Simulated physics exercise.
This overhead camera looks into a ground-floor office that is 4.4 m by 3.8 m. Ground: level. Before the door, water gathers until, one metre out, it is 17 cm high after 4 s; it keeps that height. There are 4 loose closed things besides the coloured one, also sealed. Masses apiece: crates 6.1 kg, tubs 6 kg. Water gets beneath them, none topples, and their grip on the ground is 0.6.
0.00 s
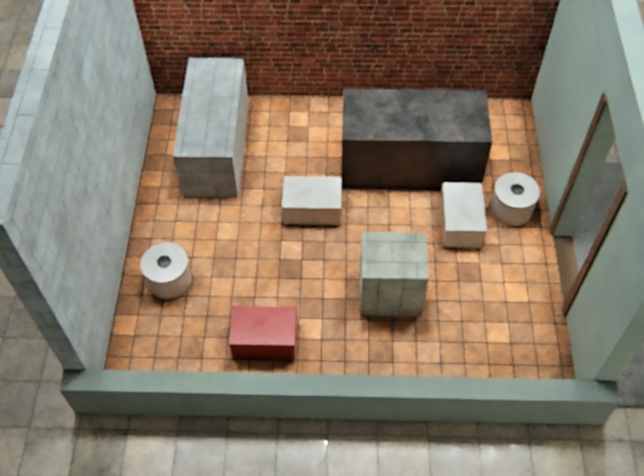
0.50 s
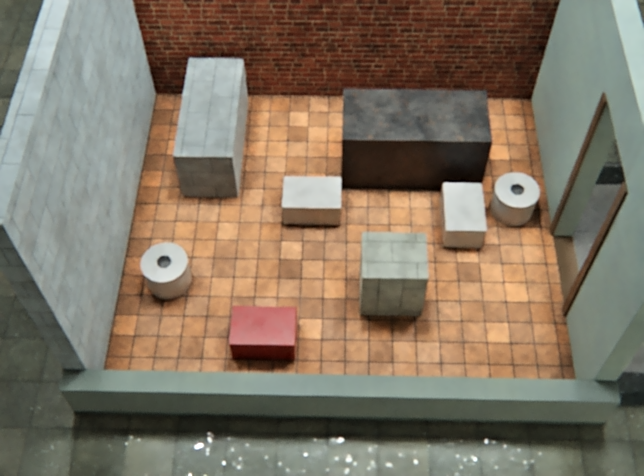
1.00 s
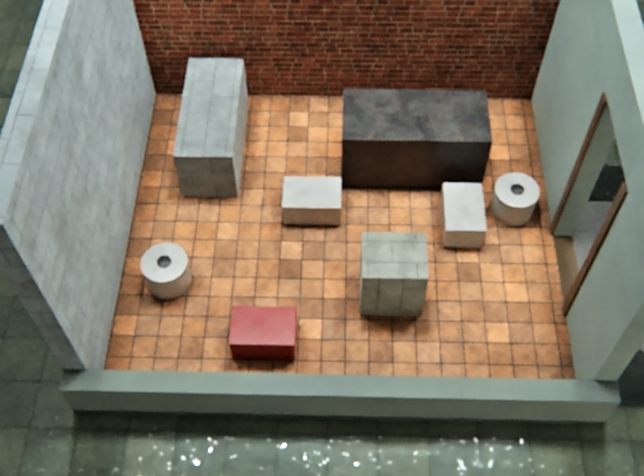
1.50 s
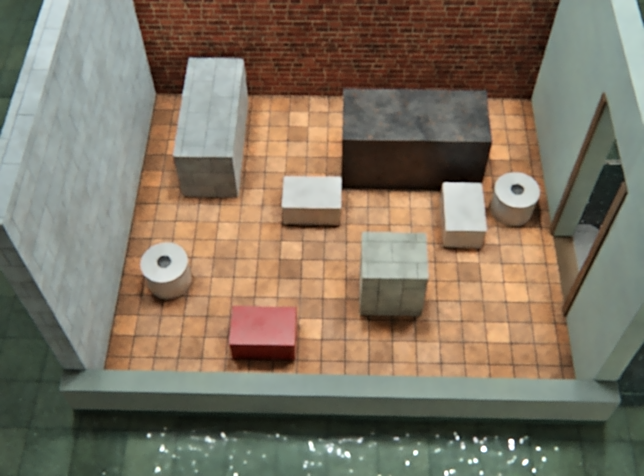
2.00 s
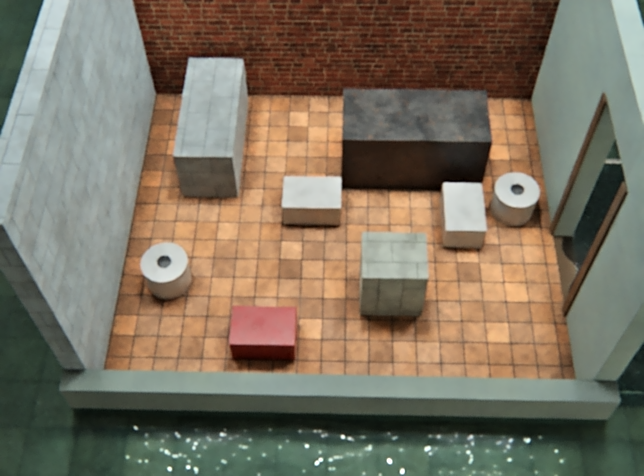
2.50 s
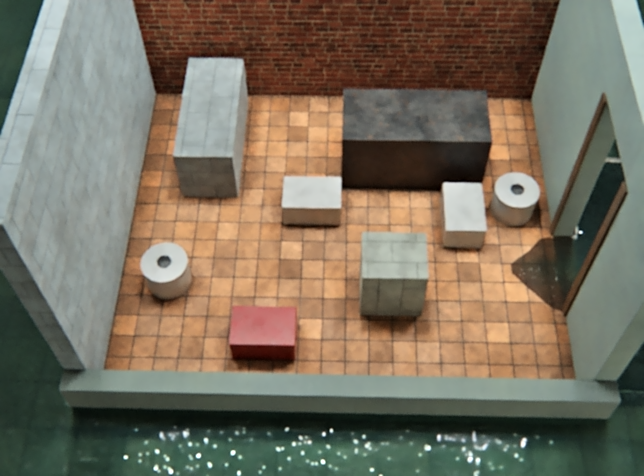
Dark water covering the paving around a walled, tile-floored room, then spreading through the right-hand doorway while the red crate stays still.
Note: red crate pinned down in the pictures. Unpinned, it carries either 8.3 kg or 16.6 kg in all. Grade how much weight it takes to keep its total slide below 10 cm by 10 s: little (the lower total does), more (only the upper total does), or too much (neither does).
Grade: More.
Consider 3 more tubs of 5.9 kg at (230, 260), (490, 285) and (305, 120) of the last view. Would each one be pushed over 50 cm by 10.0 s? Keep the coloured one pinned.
In that order: Less, over, under.
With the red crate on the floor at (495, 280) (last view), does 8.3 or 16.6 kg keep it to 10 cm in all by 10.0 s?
Note: None OK.
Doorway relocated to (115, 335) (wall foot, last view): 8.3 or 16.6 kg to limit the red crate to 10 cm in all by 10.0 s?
Lab note: Both masses insufficient.
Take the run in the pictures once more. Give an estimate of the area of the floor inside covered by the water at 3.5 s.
Wet area: Approx. 1.5 m2.
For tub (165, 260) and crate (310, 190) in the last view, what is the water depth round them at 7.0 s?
Some 2 cm at the first, some 2 cm at the second.
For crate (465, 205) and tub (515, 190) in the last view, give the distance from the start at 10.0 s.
200 cm, 10 cm.
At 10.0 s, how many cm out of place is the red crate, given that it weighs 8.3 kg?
I'd put it at roughly 30 cm.
After 3.5 s the red crate would be 0 cm from its start with 8.3 kg and 0 cm from its start with 16.6 kg; 0 cm of water round it then.
After 4.5 s the red crate would be 0 cm from its start with 8.3 kg and 0 cm from its start with 16.6 kg; 0 cm of water round it then.
After 7.0 s the red crate would be 0 cm from its start with 8.3 kg and 0 cm from its start with 16.6 kg; 3 cm of water round it then.
After 10.0 s the red crate would be 25 cm from its start with 8.3 kg and 0 cm from its start with 16.6 kg; 5 cm of water round it then.
